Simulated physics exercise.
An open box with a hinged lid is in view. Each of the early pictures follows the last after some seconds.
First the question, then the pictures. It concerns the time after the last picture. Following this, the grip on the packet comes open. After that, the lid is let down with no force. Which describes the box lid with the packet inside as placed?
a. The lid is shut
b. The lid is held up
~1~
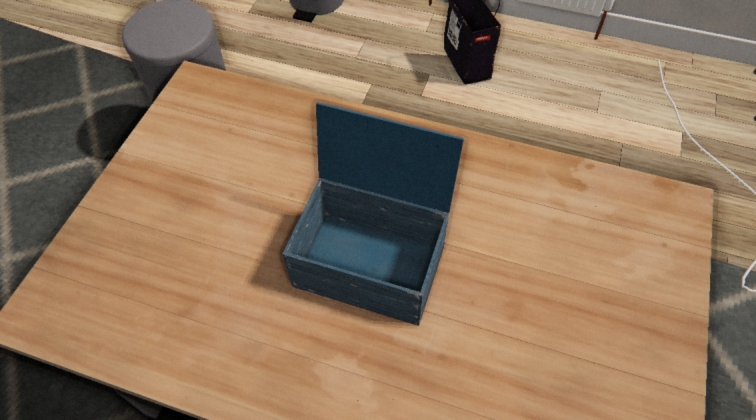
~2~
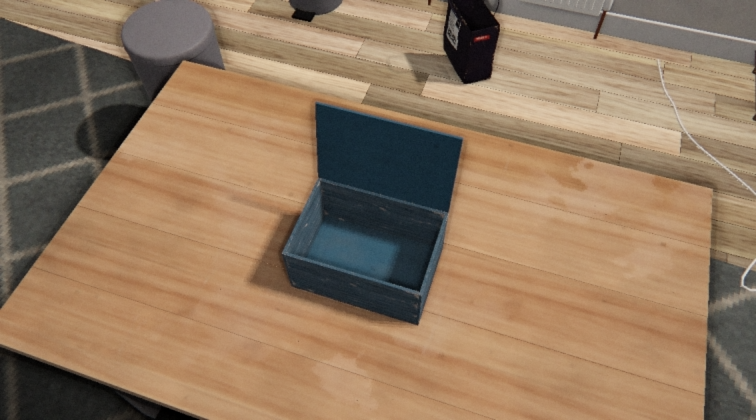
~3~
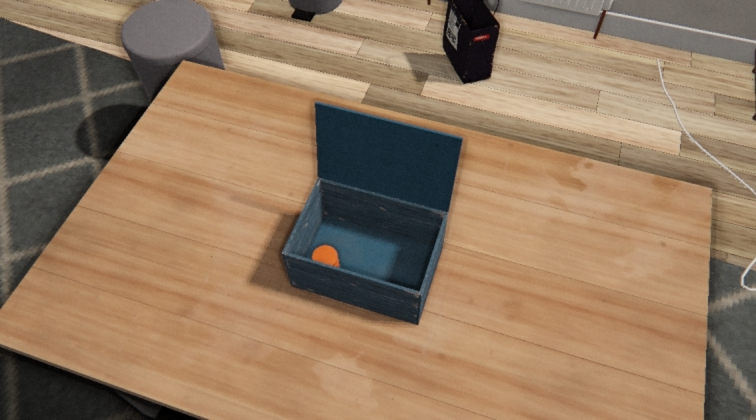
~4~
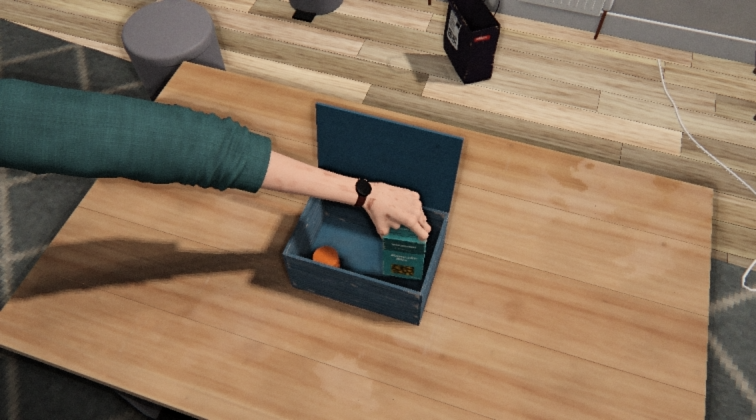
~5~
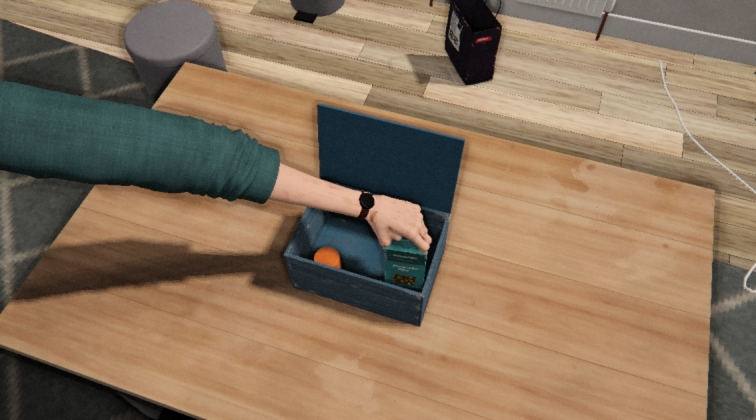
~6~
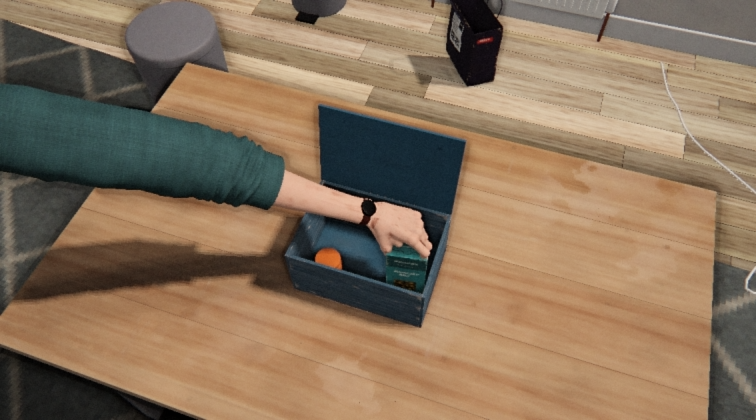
Option b: The lid is held up.
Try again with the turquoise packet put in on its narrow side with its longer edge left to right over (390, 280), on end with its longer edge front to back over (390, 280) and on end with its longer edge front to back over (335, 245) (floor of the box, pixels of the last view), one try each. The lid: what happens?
The lid goes all the way down the first time, stays partly open the second time and stays partly open the third time.
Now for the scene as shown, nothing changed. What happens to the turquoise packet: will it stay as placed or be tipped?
It stays as it was set.
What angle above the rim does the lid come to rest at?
I'd put it at roughly 8°.
Then, 1.20 s later than the last frame, lid starting down.
Then, 1.70 s later than the last frame, lid 50° above the rim.
Then, 2.00 s later than the last frame, lid 21° above the rim.
When it is over, lid 9° above the rim; both as before. End places, in pixels of the last picture, turquoise packet near (407, 268).
